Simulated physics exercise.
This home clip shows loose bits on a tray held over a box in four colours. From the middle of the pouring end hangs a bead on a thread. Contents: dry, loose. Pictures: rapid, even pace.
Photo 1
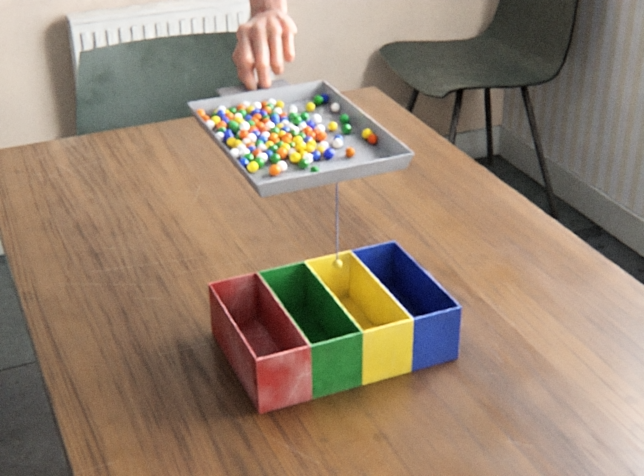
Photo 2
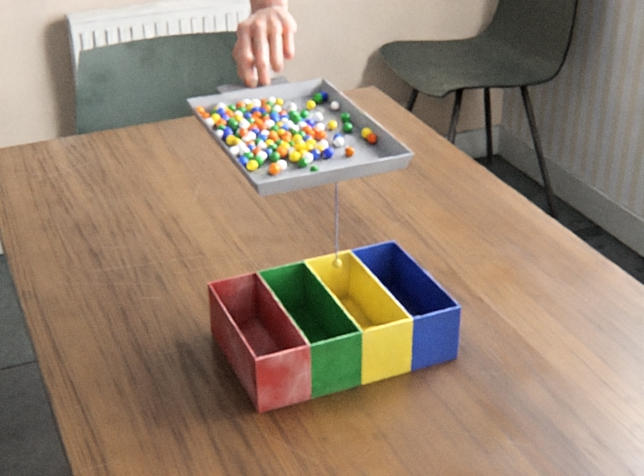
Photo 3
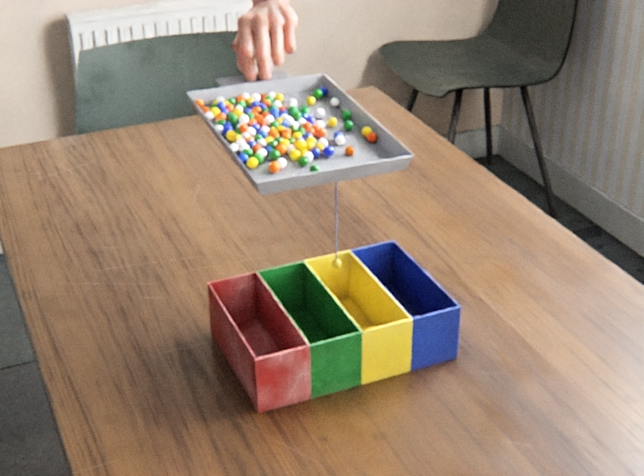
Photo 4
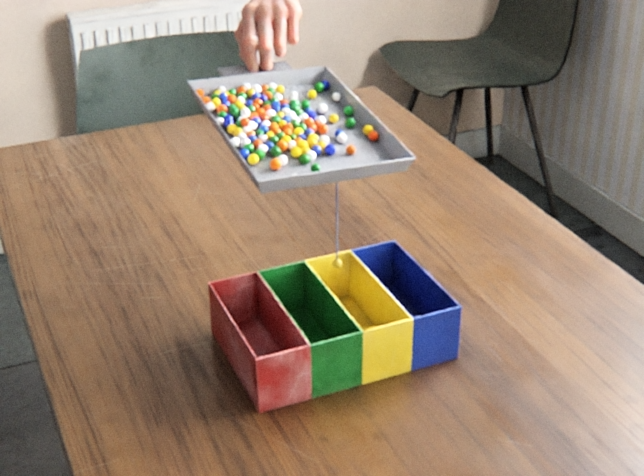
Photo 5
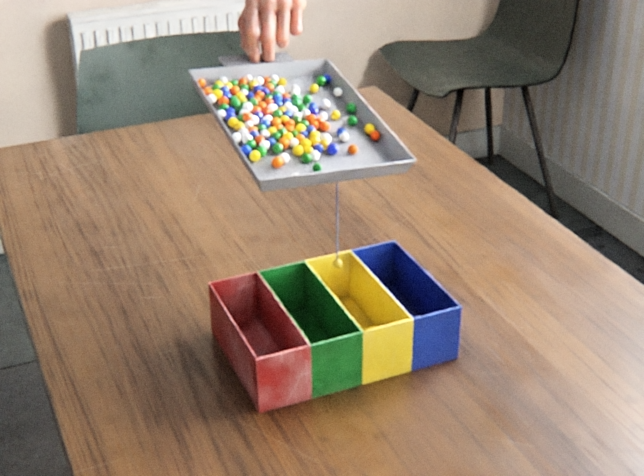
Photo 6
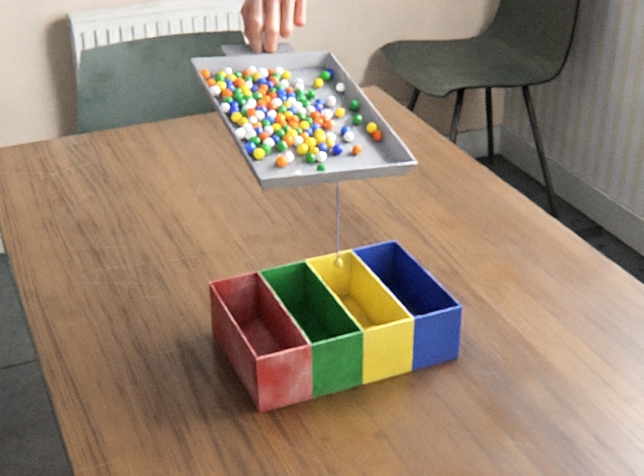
A hand at the top slowly raises the back of a grey tray of small round beads, mostly white, orange, yellow, green and blue, and some beads begin to shift. Below, on a wooden table seen from above at an angle, sits an open box with red, green, yellow and blue cells, left to right. A small bead hangs on a thread from the tray's near edge, and the camera stays still.
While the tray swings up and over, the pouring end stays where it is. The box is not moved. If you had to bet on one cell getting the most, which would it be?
I would bet on the blue one.
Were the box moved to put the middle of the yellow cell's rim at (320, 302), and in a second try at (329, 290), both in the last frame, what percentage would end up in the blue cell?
20 %, 30 %.
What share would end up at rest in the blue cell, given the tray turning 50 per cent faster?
Something like 50 percent, give or take.
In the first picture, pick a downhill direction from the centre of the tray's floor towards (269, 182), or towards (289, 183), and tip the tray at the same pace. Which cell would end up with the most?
The first time it's the red one, the second time it's the cell in red.
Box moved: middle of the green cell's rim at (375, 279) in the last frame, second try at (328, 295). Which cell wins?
First: Yellow. Second: The cell in blue.
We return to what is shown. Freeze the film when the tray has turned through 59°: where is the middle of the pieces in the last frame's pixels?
Near the pixel (376, 158).
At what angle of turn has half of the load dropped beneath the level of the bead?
My estimate is some 75 degrees.
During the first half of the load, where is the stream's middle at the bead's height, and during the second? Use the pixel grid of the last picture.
The first part passes (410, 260); everything after passes (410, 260).
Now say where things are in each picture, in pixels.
The first picture shows corners of the pouring end near (261, 180) and (406, 152), level; middle of the load near (275, 132), round plastic beads; bead on its thread near (337, 264); red cell near (284, 374); green cell near (337, 360); yellow cell near (387, 347); blue cell near (436, 334).
The second picture shows corners of the pouring end near (260, 180) and (406, 152), level; middle of the load near (274, 130).
The third picture shows corners of the pouring end near (261, 179) and (406, 153), tipped barely, lowest at the right corner; middle of the load near (274, 126).
The fourth picture shows corners of the pouring end near (262, 177) and (408, 155), tipped a little, lowest at the right corner; middle of the load near (275, 120).
The fifth picture shows corners of the pouring end near (263, 176) and (408, 158), tipped a little, lowest at the right corner; middle of the load near (277, 115), a little on the move.
The sixth picture shows corners of the pouring end near (265, 174) and (409, 159), tipped a little, lowest at the right corner; middle of the load near (281, 110), near half on the move; red cell near (285, 373); green cell near (337, 359); yellow cell near (388, 346); blue cell near (437, 333).
Shortly afterwards, tray tipped steeply; the bulk on the tray; a little in the blue cell; only a few in the red cell; only a few in the yellow cell; a little falling or outside the box.
Next, tray tipped right over; near half in the blue cell; a little in the yellow cell; only a few in the red cell; near a third falling or outside the box.
Some moments later, tray tipped past a quarter turn; near half in the blue cell; a little in the yellow cell; only a few in the red cell; near a third falling or outside the box.
In the end, tray tipped past a quarter turn; near half in the blue cell; a little in the yellow cell; only a few in the red cell; none at all in the green cell; near a third outside the box.
